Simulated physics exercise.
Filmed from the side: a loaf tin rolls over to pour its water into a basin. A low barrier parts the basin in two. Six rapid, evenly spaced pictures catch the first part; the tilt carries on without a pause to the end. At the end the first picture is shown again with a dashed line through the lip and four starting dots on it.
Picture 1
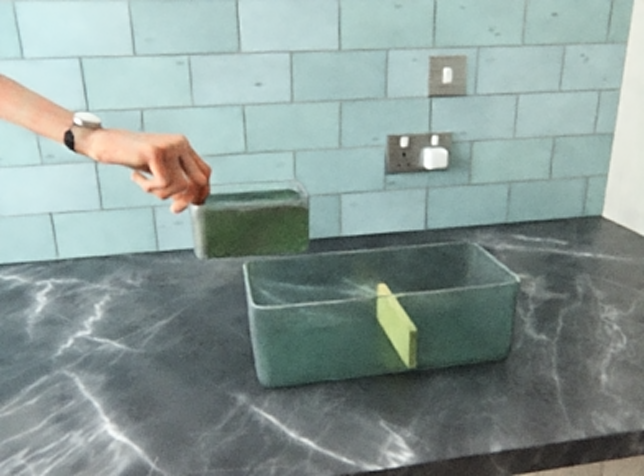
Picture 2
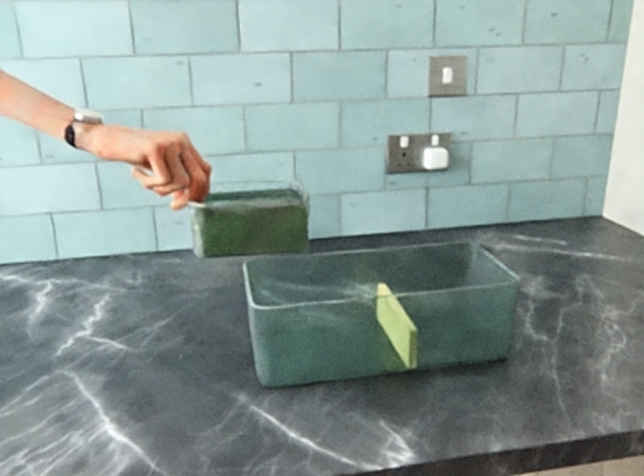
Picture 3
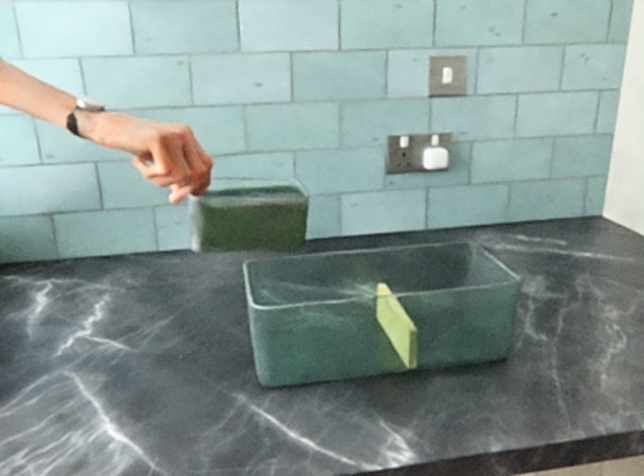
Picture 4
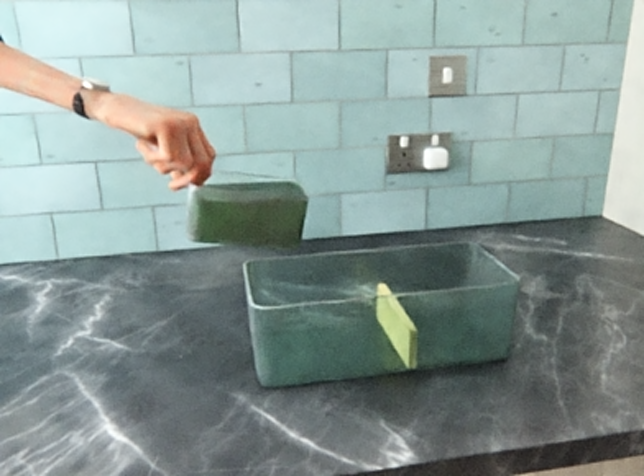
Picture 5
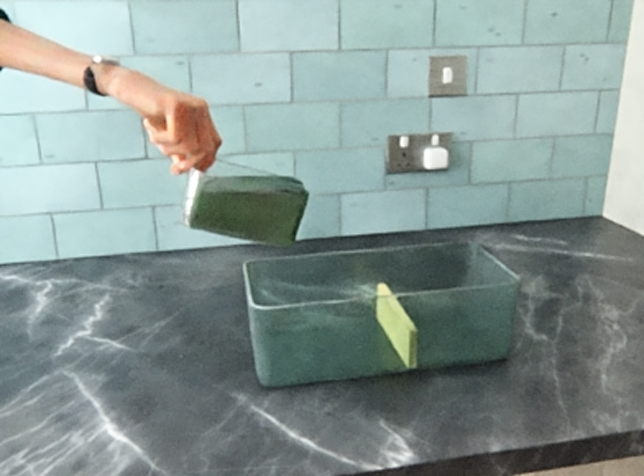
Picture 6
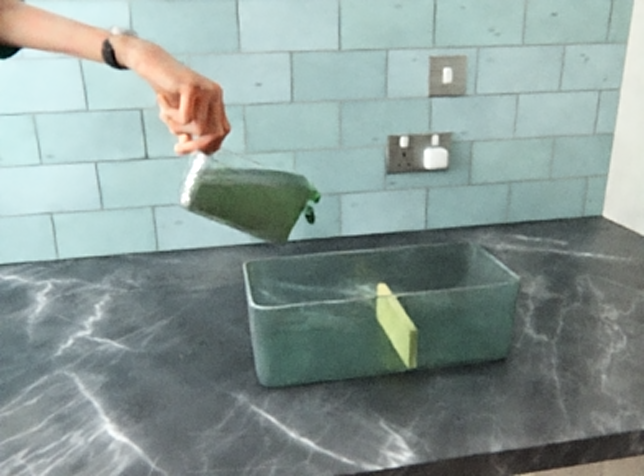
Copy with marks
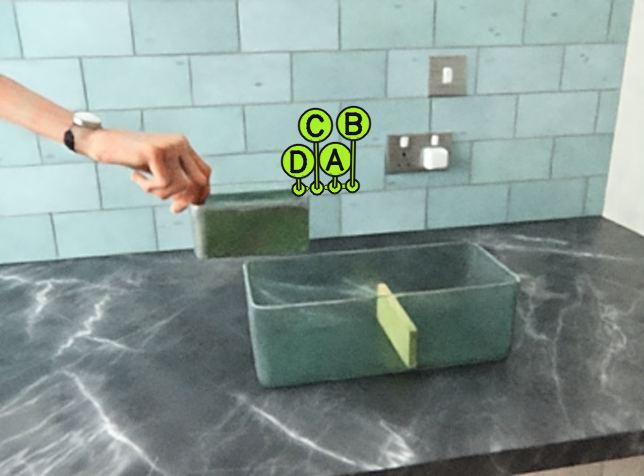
On a dark marbled counter, a hand held a small clear container of green liquid above a larger tub with a low divider, then tilted it rightward until some liquid came over the lip.
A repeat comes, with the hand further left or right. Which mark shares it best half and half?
Choose C.
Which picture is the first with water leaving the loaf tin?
Picture 5.
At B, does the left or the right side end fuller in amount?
The right side.
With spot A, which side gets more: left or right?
The right side.
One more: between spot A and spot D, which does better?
It is A.
On the marked copy, A at (334, 186); B at (352, 185); C at (317, 188); D at (299, 189).
With A, about 29 % ends left of the wall and 69 % right of it.
With B, about 11 % ends left of the wall and 88 % right of it.
With C, about 49 % ends left of the wall and 50 % right of it.
With D, about 88 % ends left of the wall and 10 % right of it.
